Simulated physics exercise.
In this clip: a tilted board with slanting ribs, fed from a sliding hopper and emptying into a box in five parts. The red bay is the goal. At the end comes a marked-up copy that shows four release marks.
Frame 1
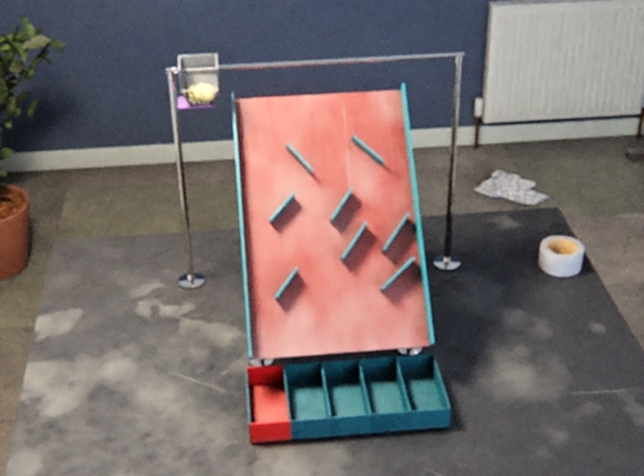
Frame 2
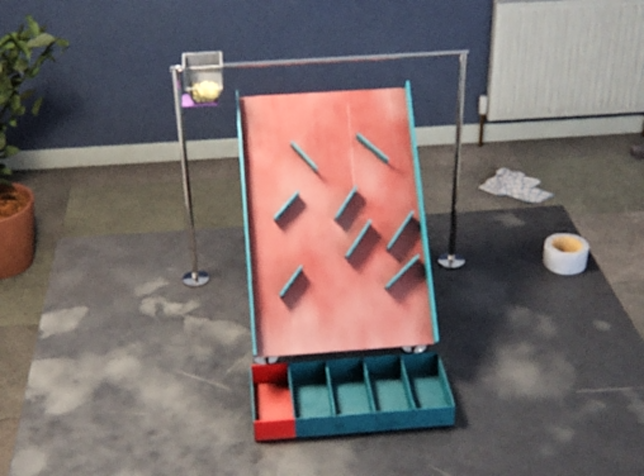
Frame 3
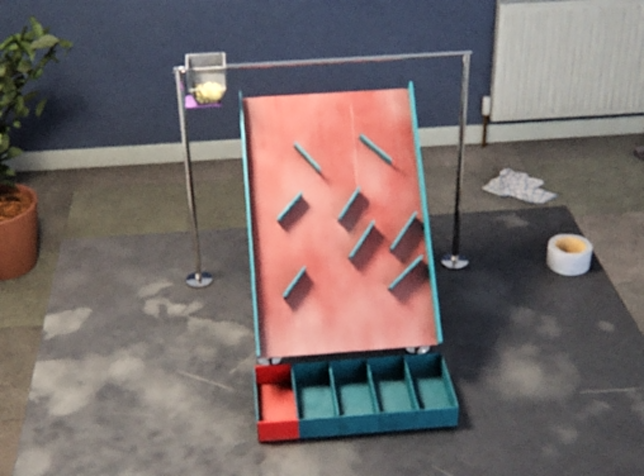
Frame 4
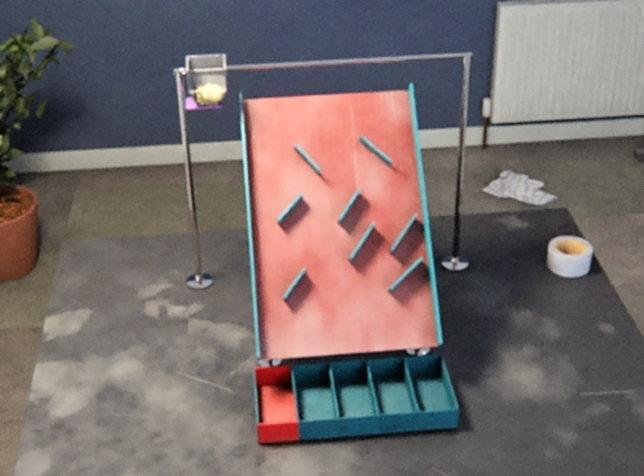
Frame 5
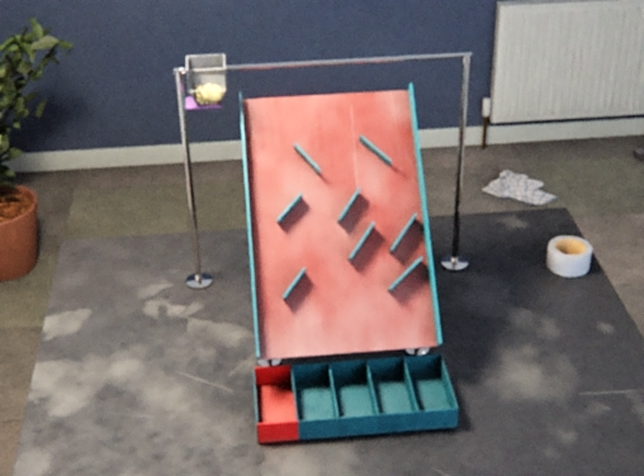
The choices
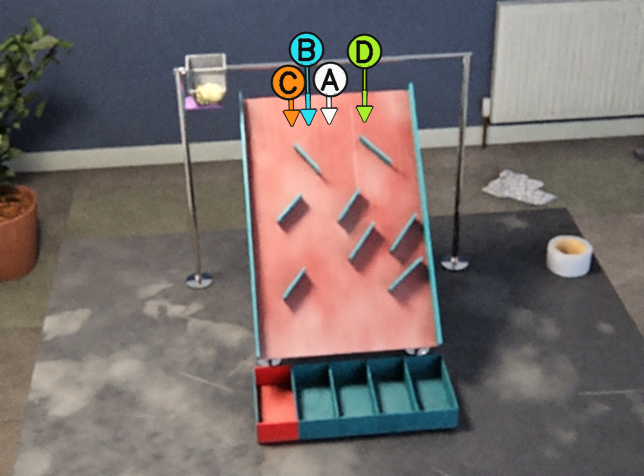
Only the camera moves, shifting very slightly at the start so the scene slides a touch to the right, then keeping almost still while every object stays in place. Seen from the front and slightly above, a tilted red board with teal edges and slanting ribs stands on dark grey matting before a blue wall. A small hopper of pale yellow contents hangs upper left on a metal rail, above a five-part box, red at left and otherwise teal.
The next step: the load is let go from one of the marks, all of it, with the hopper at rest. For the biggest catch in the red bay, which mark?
Choose C.
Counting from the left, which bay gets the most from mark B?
The second from the left.
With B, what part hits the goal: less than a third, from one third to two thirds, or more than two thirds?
Mark B gives less than a third.
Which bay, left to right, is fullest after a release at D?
The third.
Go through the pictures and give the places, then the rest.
In the first picture, hopper at (200, 93), soya beans, door shut.
In the second picture, ribs (292, 141) to (317, 168), (357, 133) to (388, 159), (274, 218) to (299, 190).
In the third picture, ribs (339, 218) to (360, 186), (350, 257) to (374, 220), (391, 248) to (417, 212).
In the fourth picture, ribs (284, 297) to (305, 268), (390, 289) to (423, 257).
In the fifth picture, red bay at (278, 430), number 1 of 5 from the left.
On the marked copy, mark A meets the board at (329, 118); mark B meets the board at (308, 119); mark C meets the board at (291, 120); mark D meets the board at (364, 116).
If A is chosen, about a quarter in the red bay, most in other bays, a stray few outside the box.
If B is chosen, a small part in the red bay, most in other bays, a stray few outside the box.
If C is chosen, about half in the red bay, about half in other bays, a stray few outside the box.
If D is chosen, a small part in the red bay, most in other bays, a small part held on the board.
